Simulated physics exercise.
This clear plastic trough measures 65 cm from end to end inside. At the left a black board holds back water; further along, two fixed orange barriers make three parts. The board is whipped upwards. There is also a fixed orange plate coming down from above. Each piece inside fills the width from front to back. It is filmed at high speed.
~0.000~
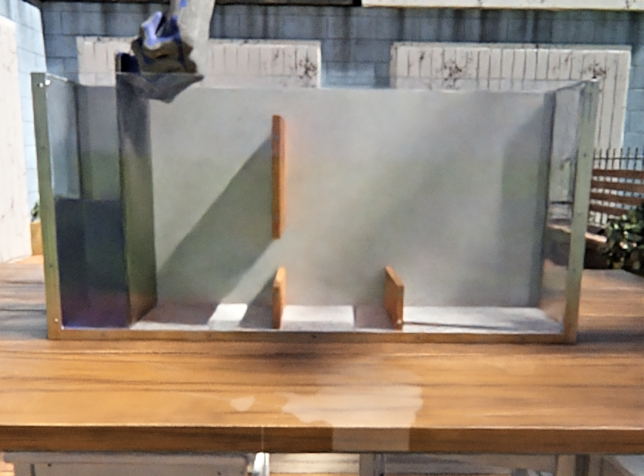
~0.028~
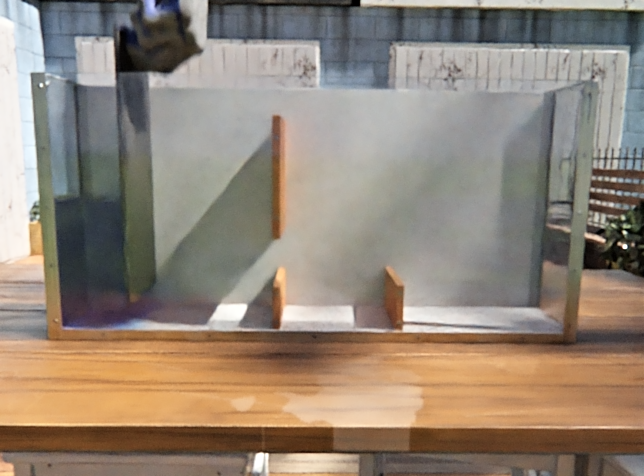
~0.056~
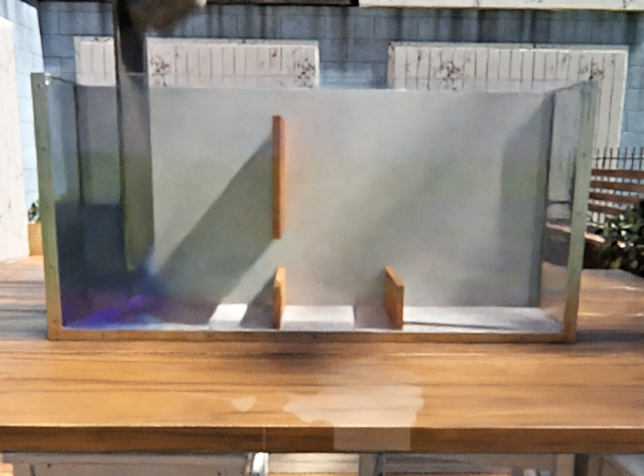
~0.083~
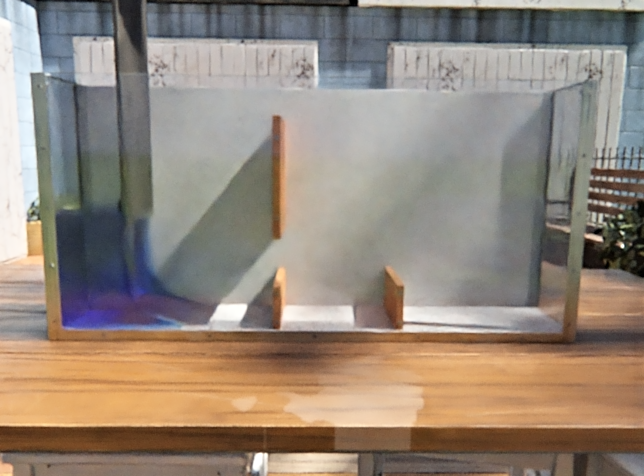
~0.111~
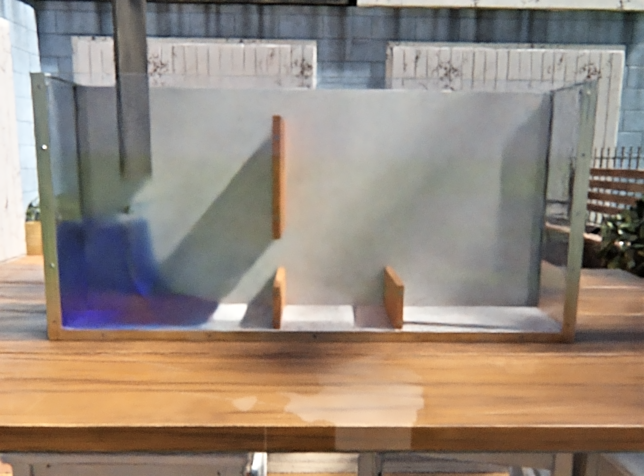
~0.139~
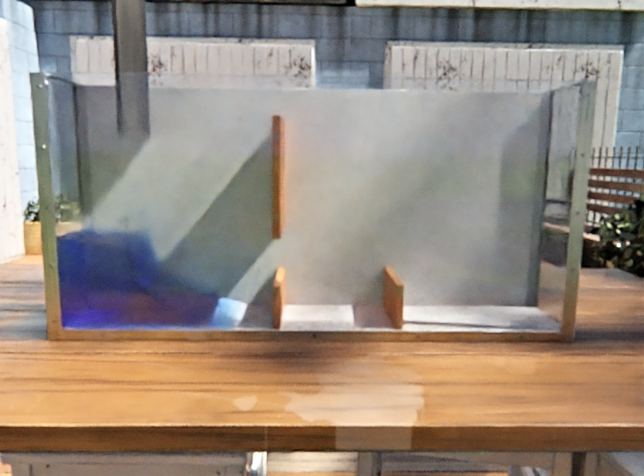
On an outdoor wooden table before a pale blue block wall, a clear-fronted rectangular tank is seen straight on from a still camera. Blue-violet water sits at the left behind a dark upright board, with two short orange-brown barriers on the floor and a taller piece of the same colour above. A dark gripping shape pulls the board upwards, and the water spreads rightwards along the floor while its left side sinks.
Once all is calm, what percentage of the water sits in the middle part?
Roughly 22 per cent ends in the middle part.
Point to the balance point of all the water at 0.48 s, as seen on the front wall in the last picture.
At about (234, 295).
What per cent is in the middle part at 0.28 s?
Near 4 in a hundred.
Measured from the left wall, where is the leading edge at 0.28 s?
Roughly 32 cm out.
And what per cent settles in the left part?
Some 70 per cent.
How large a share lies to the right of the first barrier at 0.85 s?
About 28 per cent.
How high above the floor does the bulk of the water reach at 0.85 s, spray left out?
Roughly 6.0 cm up.
After 0.28 s 5 per cent is beyond the first barrier and 0 beyond the second.
After 0.48 s 26 per cent is beyond the first barrier and 4 beyond the second.
After 0.85 s 28 per cent is beyond the first barrier and 6 beyond the second.
In the end the left part holds 70, the middle 23 and the right 6 per cent.
